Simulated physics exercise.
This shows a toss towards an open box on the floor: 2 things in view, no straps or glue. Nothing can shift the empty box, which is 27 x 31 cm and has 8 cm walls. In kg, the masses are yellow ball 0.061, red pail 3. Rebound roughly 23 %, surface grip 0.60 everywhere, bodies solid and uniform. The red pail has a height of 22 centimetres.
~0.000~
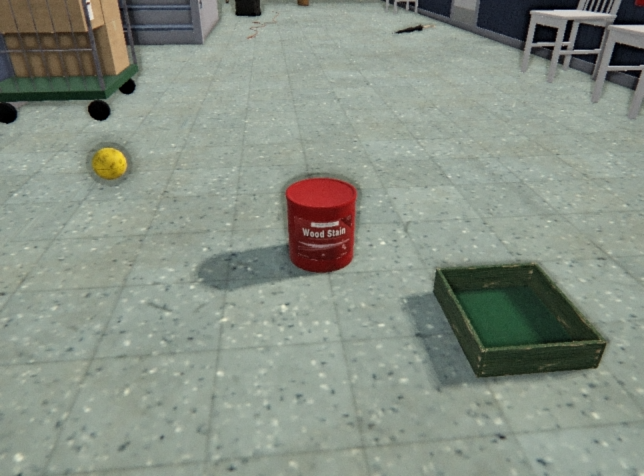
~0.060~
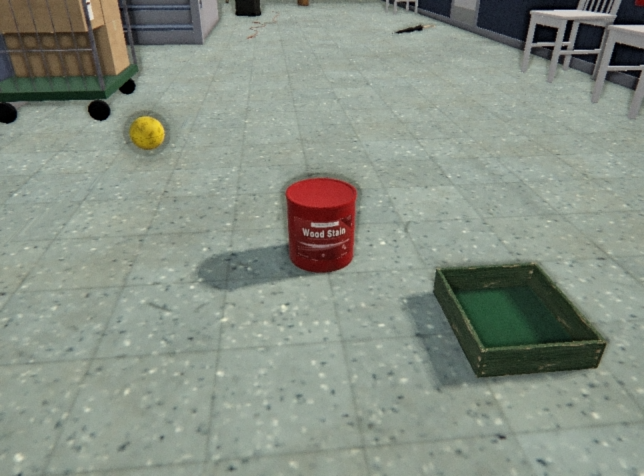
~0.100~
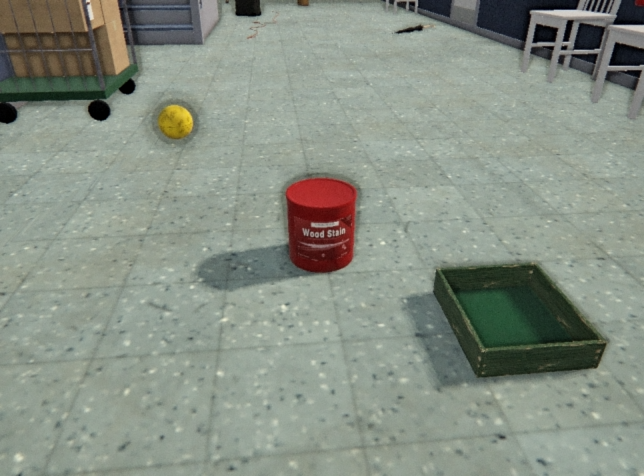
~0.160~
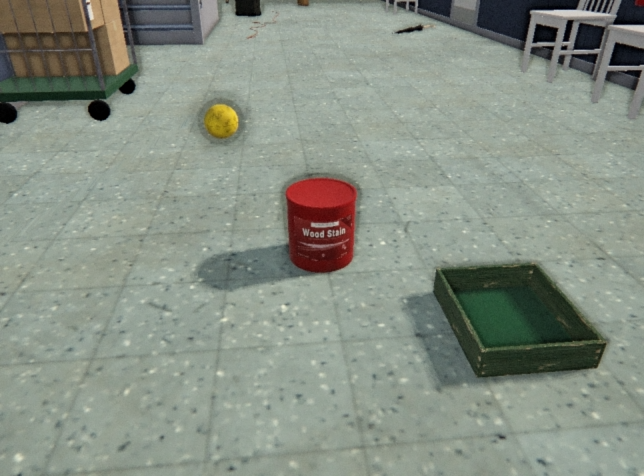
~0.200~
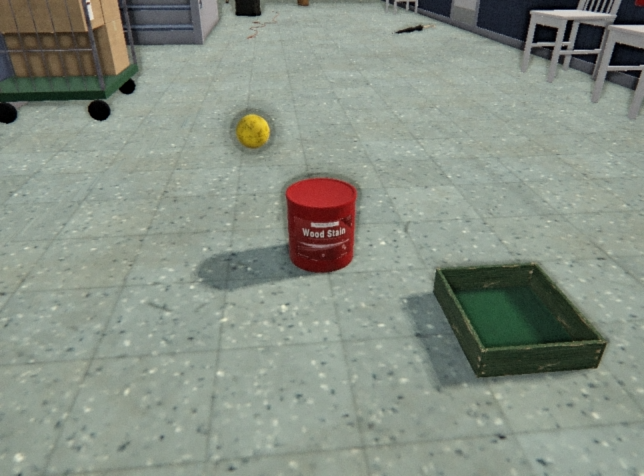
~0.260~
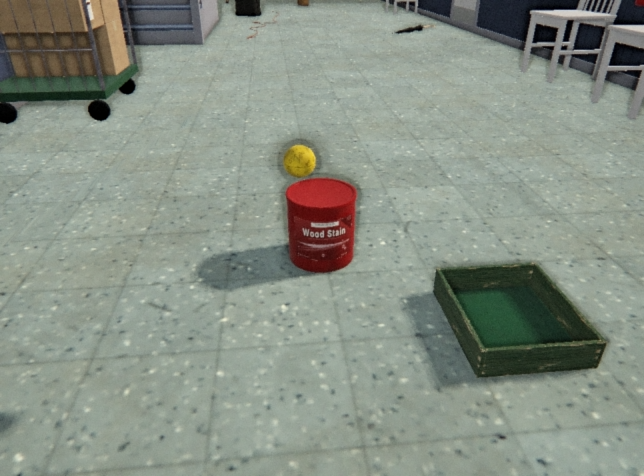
We see a yellow ball move through the air from left to right, rising slightly and then dropping toward a red pail on a speckled tile floor, while the pail and an open green box stay still.
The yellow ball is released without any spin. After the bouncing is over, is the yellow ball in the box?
So the ball ends up out at the end.
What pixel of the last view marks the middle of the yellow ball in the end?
Around (431, 363).
After 0.36 s, 39 cm to go; yellow ball near (370, 242).
After 0.46 s, ball outside, 26 cm from the box's middle; yellow ball near (425, 343).
After 0.66 s, ball outside, 23 cm from the box's middle; yellow ball near (447, 354).
In the end (2.1 s), ball outside, 28 cm from the box's middle; red pail under 10 cm from the start. At the end, from the last picture's camera, yellow ball near (431, 363).
